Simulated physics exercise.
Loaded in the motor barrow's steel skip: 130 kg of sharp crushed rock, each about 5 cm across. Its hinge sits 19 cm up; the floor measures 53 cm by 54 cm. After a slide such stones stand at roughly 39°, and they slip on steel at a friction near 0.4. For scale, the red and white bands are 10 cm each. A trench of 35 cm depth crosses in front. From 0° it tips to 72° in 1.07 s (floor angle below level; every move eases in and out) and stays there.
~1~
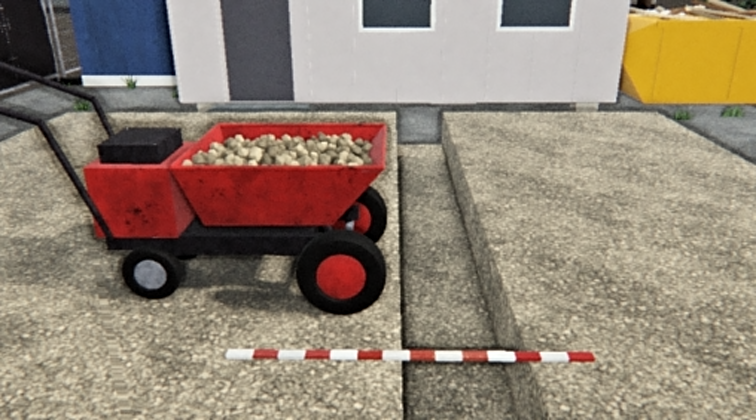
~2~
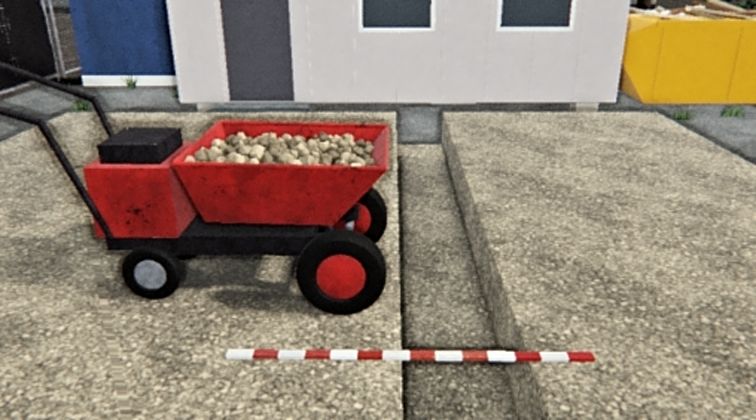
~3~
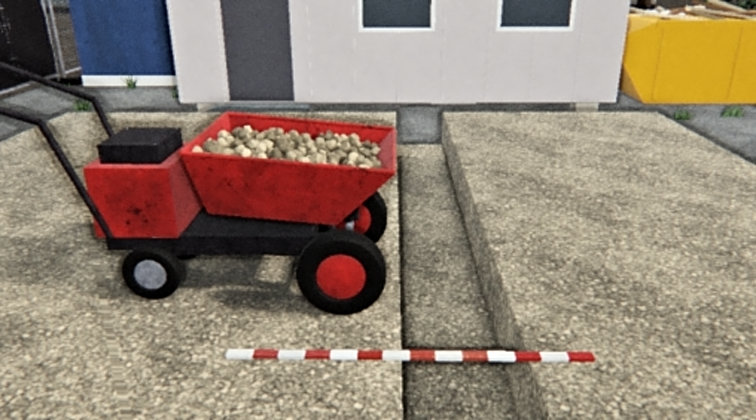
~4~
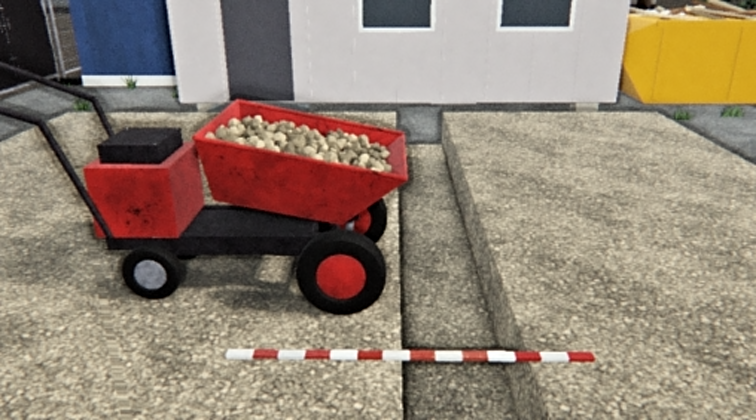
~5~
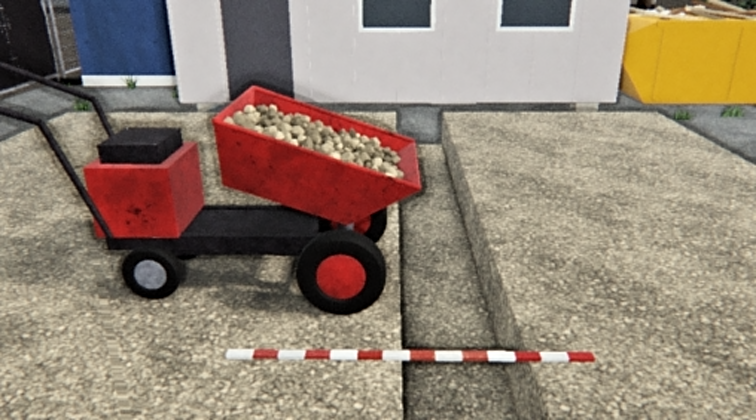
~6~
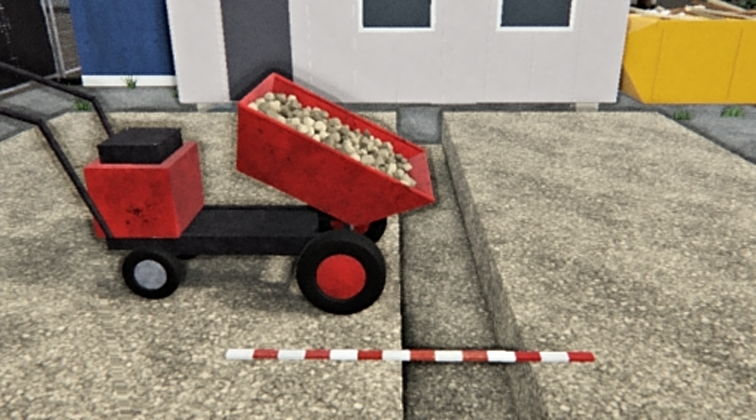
The red skip of a small motor barrow, loaded with rounded stones, starts level and tilts steadily, its left end rising and its right lip dipping over a trench, while the barrow's wheels and the red-and-white pole remain still.
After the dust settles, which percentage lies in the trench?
Close to 78 in a hundred.
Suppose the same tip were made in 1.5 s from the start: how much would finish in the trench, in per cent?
It would be near 85 per cent.
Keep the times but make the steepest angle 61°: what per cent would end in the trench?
It would be near 45 per cent.
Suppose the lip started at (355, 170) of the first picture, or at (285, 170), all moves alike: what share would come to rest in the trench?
Near 95 per cent from the first place, 90 from the second.
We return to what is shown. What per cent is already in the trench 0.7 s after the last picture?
About 25 per cent by then.
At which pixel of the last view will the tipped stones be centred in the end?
Near (478, 323).
Then, 0.4 s after the last picture the floor is at 61°, 100 % in the skip; the foremost stones are at (455, 231).
Then, 0.7 s after the last picture the floor is at 72°, 69 % in the skip, 24 % in the trench, 8 % past the trench; the foremost stones are at (537, 278).
Then, 1.1 s after the last picture the floor is at 72°, 31 % in the skip, 46 % in the trench, 23 % past the trench; the foremost stones are at (635, 282).
Then, 3.0 s after the last picture the floor is at 72°, 0 % in the skip, 78 % in the trench, 22 % past the trench; the foremost stones are at (655, 266).
